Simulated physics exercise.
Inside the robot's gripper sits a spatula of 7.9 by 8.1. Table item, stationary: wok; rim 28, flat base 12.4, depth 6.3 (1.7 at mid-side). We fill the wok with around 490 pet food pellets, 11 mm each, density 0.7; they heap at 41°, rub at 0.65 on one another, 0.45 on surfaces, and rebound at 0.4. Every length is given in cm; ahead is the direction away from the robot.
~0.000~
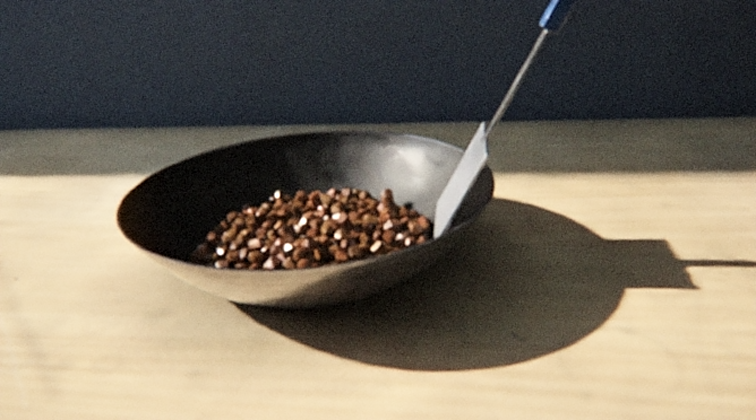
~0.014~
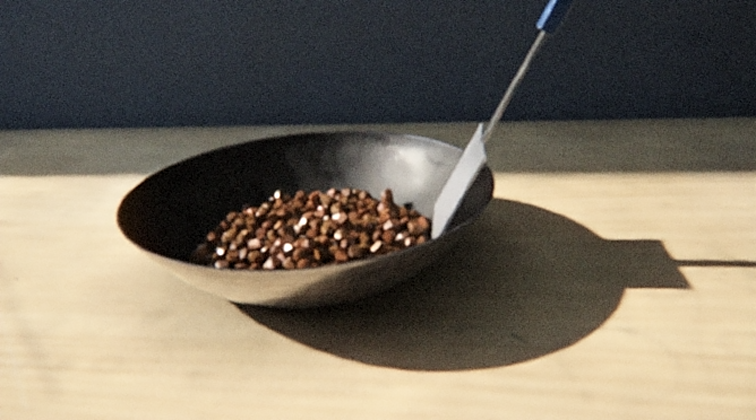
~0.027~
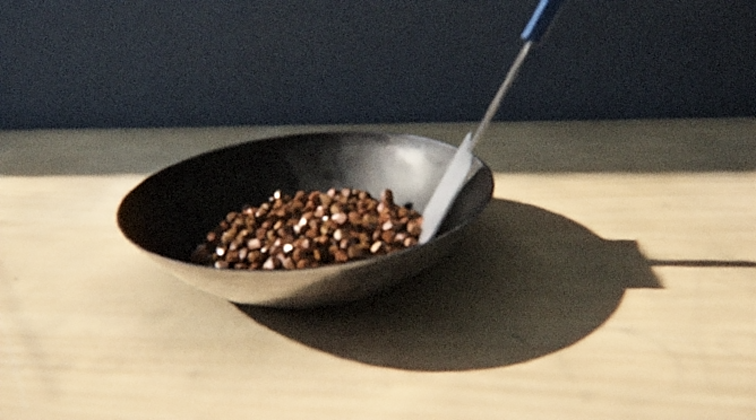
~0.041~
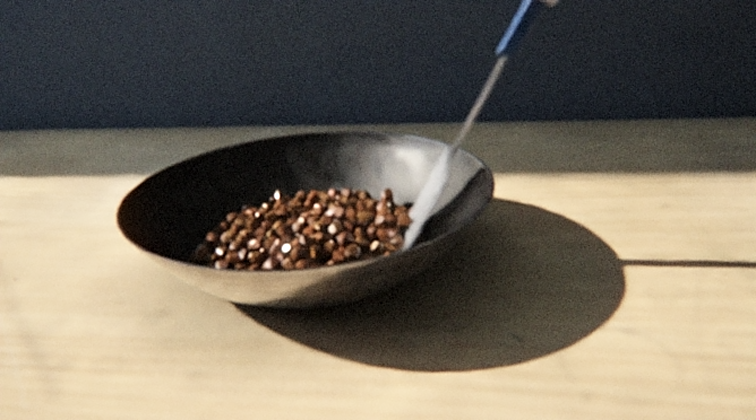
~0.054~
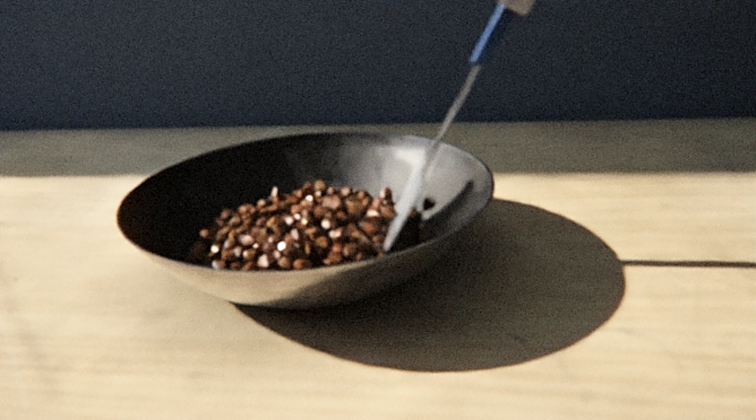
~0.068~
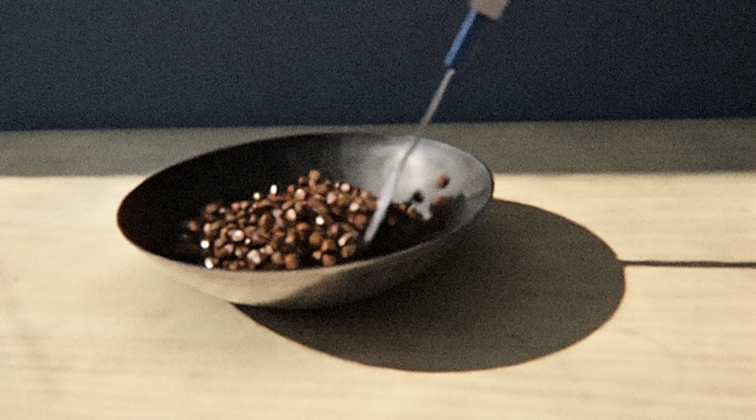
On a pale wooden surface in front of a dark blue wall, seen from slightly above by a still camera, strong light casts a large shadow to the right. A dark wok sits left of centre, holding a heap of shiny brown pellets, with a grey spatula on a blue handle leaning inside its right side. The spatula sweeps left into the heap, pushing pellets leftward while a few scatter behind its blade.
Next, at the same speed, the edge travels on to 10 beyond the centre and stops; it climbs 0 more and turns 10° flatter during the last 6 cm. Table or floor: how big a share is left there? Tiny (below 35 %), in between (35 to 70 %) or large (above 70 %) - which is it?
In between, so 35 to 70 %.
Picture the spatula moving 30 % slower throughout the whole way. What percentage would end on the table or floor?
Then roughly 35 percent.
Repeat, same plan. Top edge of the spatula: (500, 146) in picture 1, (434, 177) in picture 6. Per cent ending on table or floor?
Roughly 40 %.
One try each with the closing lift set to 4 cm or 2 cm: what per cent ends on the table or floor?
First try around 40 percent, second try around 45 percent.
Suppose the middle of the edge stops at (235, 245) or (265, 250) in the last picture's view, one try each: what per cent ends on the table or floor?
About 15 and 5 per cent.
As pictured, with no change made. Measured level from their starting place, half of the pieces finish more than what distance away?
Roughly 13 centimetres.
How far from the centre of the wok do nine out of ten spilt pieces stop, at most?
Radial distance: Approx. 45 cm.
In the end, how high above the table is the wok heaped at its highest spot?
About 5.0 centimetres.
After 0.10 s, sloping 62°, highest piece 12 above the table; 489 in the wok, 1 on the blade or in flight.
After 0.13 s, sloping 60°, highest piece 16 above the table; 486 in the wok, 4 on the blade or in flight.
After 0.35 s, sloping 52°, highest piece 18 above the table; 257 in the wok, 33 on the table or floor, 200 on the blade or in flight.
After 1.40 s, sloping 52°, highest piece 5 above the table; 257 in the wok, 233 on the table or floor.
In the end, 257 in the wok, 233 on the table or floor. That is 48 % on the table or floor.
